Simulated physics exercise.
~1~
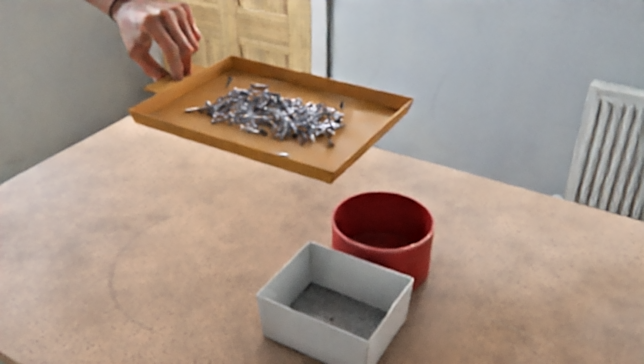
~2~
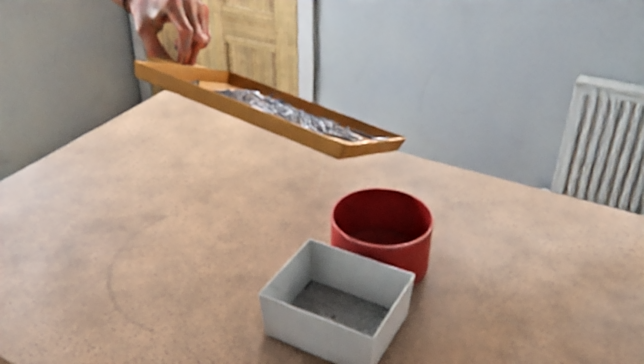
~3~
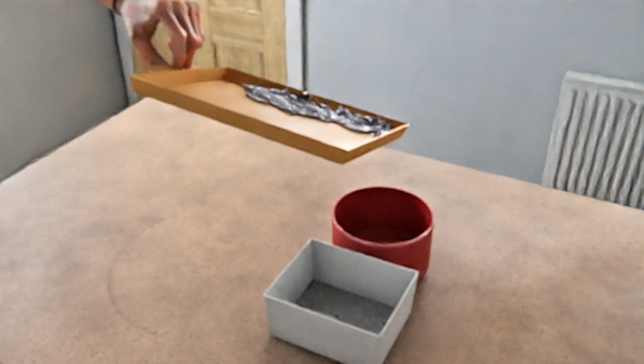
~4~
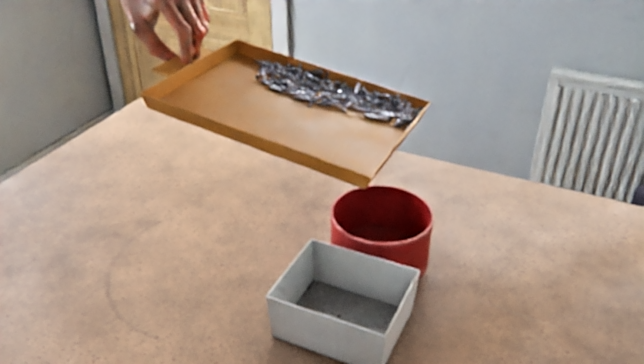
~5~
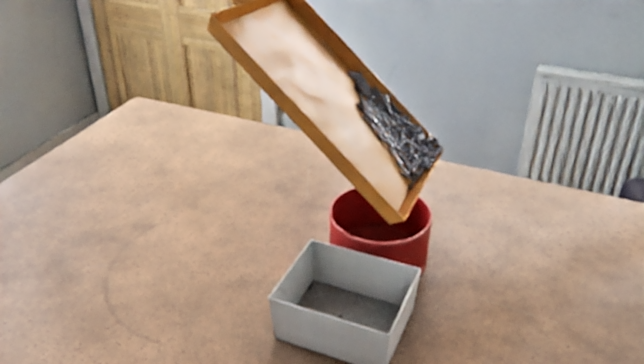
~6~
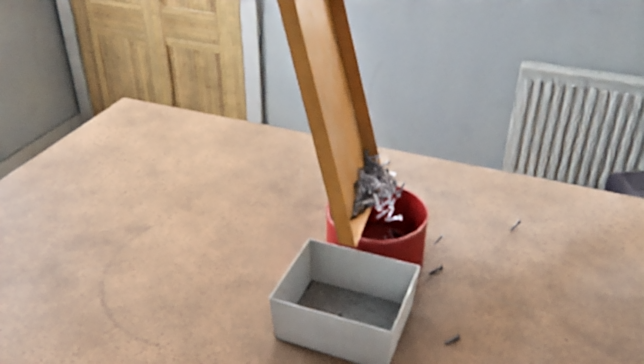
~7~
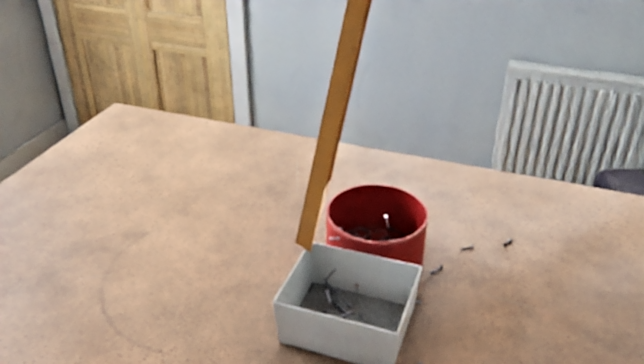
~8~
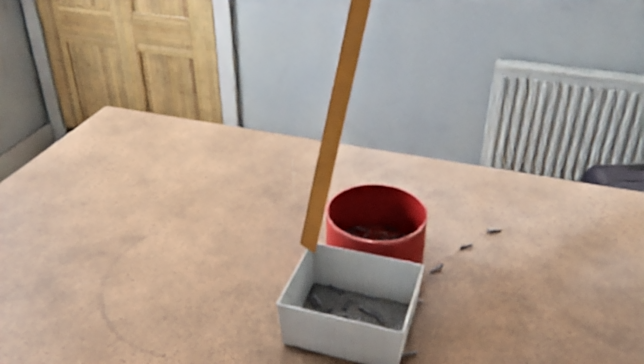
On a brown tabletop, a hand tilting a tray of metal screws, most landing in a red pot, some in a white tin and outside.
